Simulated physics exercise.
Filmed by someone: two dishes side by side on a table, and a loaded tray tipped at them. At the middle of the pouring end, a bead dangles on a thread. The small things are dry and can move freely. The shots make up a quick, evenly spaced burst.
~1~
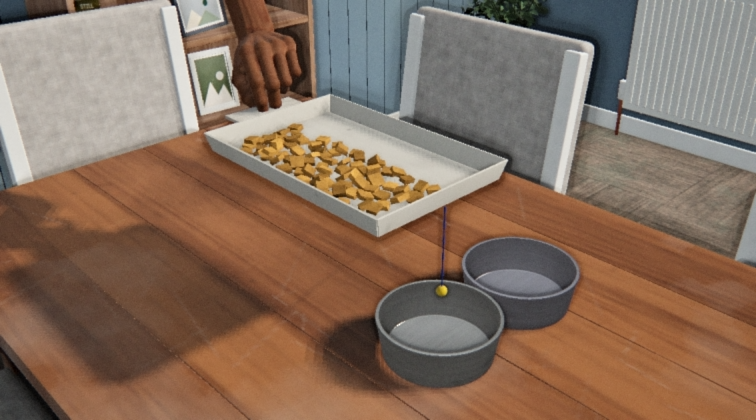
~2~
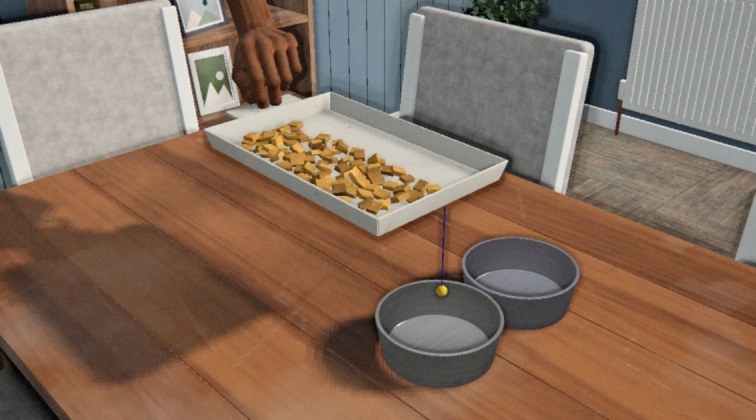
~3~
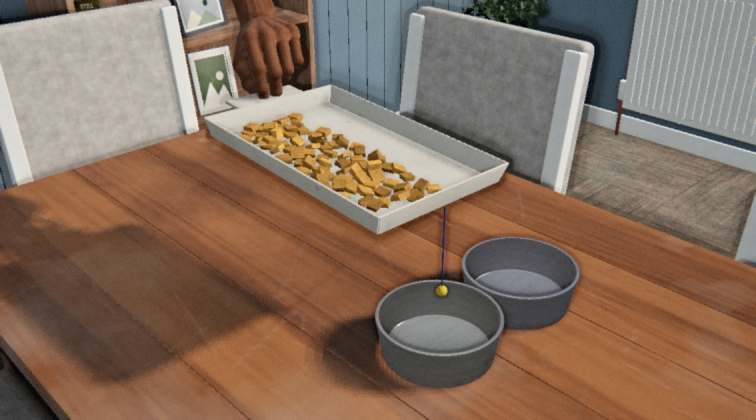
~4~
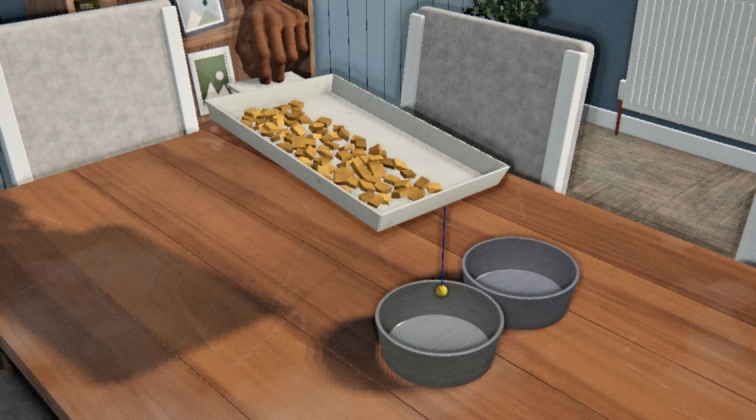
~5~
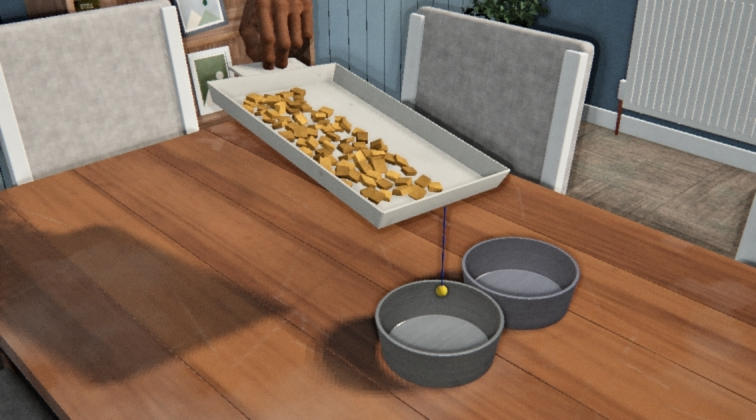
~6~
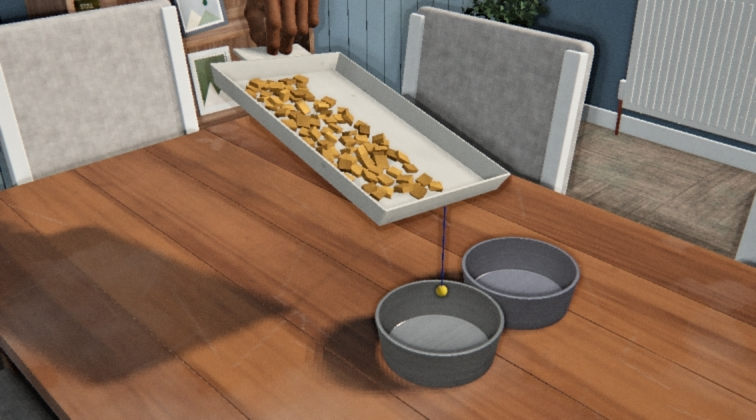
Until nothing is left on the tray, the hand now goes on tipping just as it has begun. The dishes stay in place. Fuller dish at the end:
Right.
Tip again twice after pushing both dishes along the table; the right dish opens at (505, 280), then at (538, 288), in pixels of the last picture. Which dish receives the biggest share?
The right-placed dish first, the right-placed dish second.
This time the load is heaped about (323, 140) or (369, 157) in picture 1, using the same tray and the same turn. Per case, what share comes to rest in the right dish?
You'd get near 70 percent first and near 80 percent next.
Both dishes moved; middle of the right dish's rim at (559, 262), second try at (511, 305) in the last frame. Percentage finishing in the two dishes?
Around 60 per cent for the first position, around 70 per cent for the second.
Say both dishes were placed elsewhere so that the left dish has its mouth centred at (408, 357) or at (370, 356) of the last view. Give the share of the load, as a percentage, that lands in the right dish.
You'd end up with around 80 per cent and then around 60 per cent.
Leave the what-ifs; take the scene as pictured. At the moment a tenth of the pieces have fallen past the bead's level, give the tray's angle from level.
That would be about 70 degrees from level.
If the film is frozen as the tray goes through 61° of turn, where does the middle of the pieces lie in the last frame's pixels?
In the last view the centre sits at roughly (465, 165).
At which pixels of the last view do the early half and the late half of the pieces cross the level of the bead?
Initially about (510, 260); subsequently about (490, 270).
Soon, tray tipped steeply; nearly all on the tray; a stray few in the air.
A while on, tray tipped right over; about a third on the tray; a small part in the left dish; about half in the right dish; a stray few outside both; a small part in the air.
Towards the end, tray tipped past a quarter turn; a small part in the left dish; most in the right dish; a stray few outside both.
Finally, tray tipped past a quarter turn; a small part in the left dish; most in the right dish; a stray few outside both.
